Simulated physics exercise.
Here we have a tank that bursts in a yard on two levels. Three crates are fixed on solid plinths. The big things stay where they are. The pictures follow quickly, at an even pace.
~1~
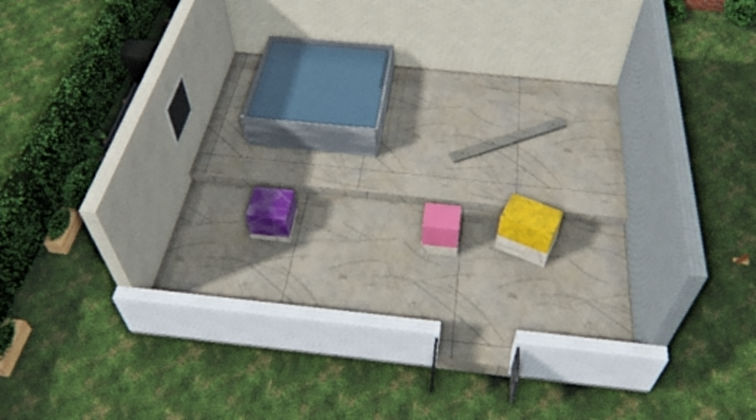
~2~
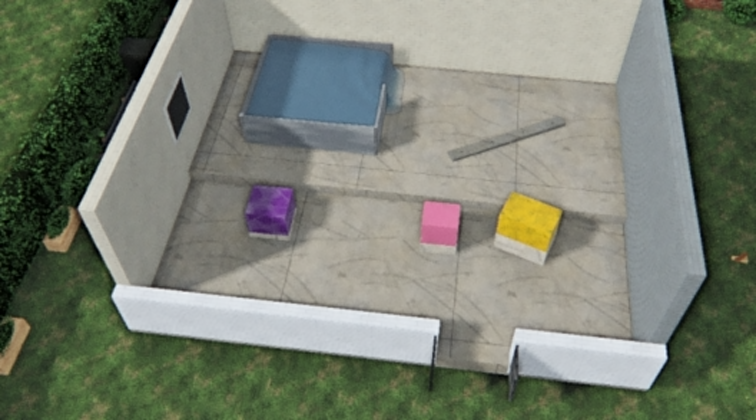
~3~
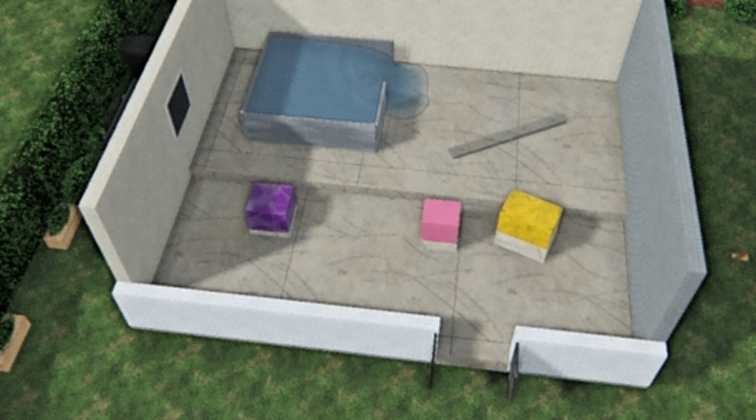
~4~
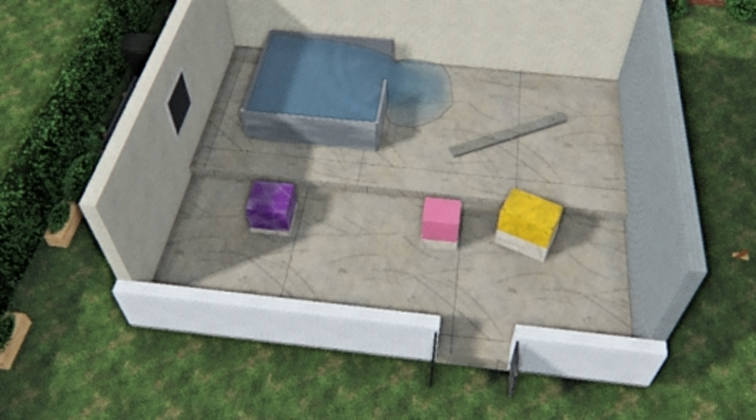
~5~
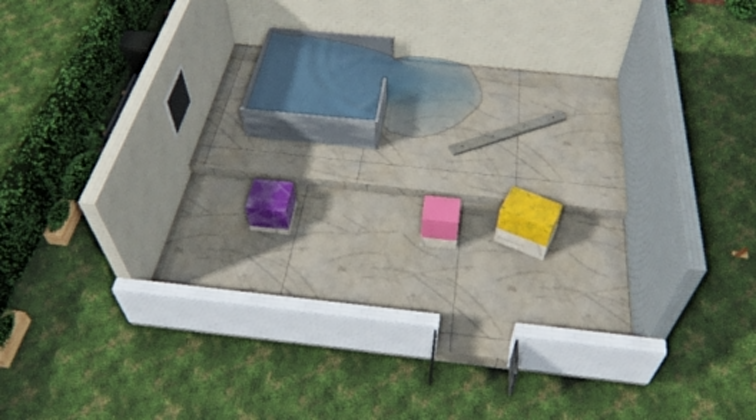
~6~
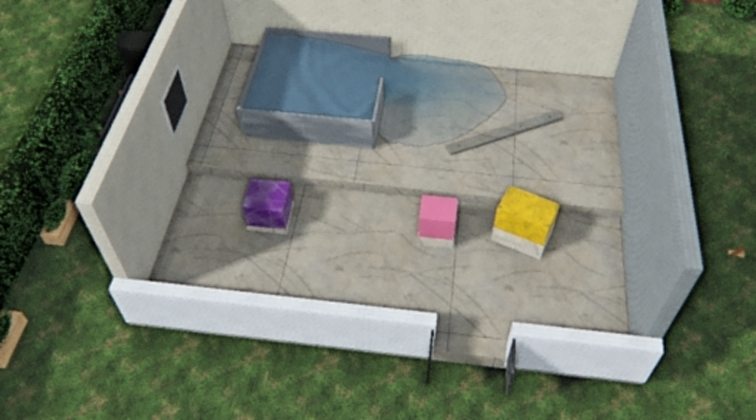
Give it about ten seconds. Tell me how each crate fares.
The purple crate stays dry; the pink crate stays dry; the yellow crate stays dry.
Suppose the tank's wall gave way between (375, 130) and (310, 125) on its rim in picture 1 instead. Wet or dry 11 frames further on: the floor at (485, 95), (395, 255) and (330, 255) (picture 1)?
As listed: No water, wet, wet.
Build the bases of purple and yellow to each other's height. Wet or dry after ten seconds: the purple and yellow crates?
My reading: The purple one is safe; the yellow one is soaked.
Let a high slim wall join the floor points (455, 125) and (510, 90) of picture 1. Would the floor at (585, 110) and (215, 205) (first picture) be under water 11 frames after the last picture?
One after the other: Wet, clear.
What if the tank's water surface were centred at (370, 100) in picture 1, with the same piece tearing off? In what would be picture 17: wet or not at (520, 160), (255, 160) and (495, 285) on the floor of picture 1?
In turn: Awash, no water, free of water.
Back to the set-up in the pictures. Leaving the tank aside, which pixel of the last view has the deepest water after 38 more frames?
Roughly at (607, 357).
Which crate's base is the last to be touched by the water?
It is the one in purple.
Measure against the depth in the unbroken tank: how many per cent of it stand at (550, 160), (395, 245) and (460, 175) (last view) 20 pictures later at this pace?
In that order: 6, 0 and 2 per cent.
A moment on, water covers 20 % of the floor; the purple crate not reached, the pink crate not reached, the yellow crate not reached.
Next, water covers 25 % of the floor; the purple crate not reached, the pink crate not reached, the yellow crate not reached.
Then, water covers 35 % of the floor; the purple crate not reached, the pink crate water round its plinth, the yellow crate water round its plinth.
Later, water covers 55 % of the floor; the purple crate not reached, the pink crate water round its plinth, the yellow crate water round its plinth.
In the end, water covers 85 % of the floor; the purple crate stayed above the water, the pink crate stayed above the water, the yellow crate stayed above the water.
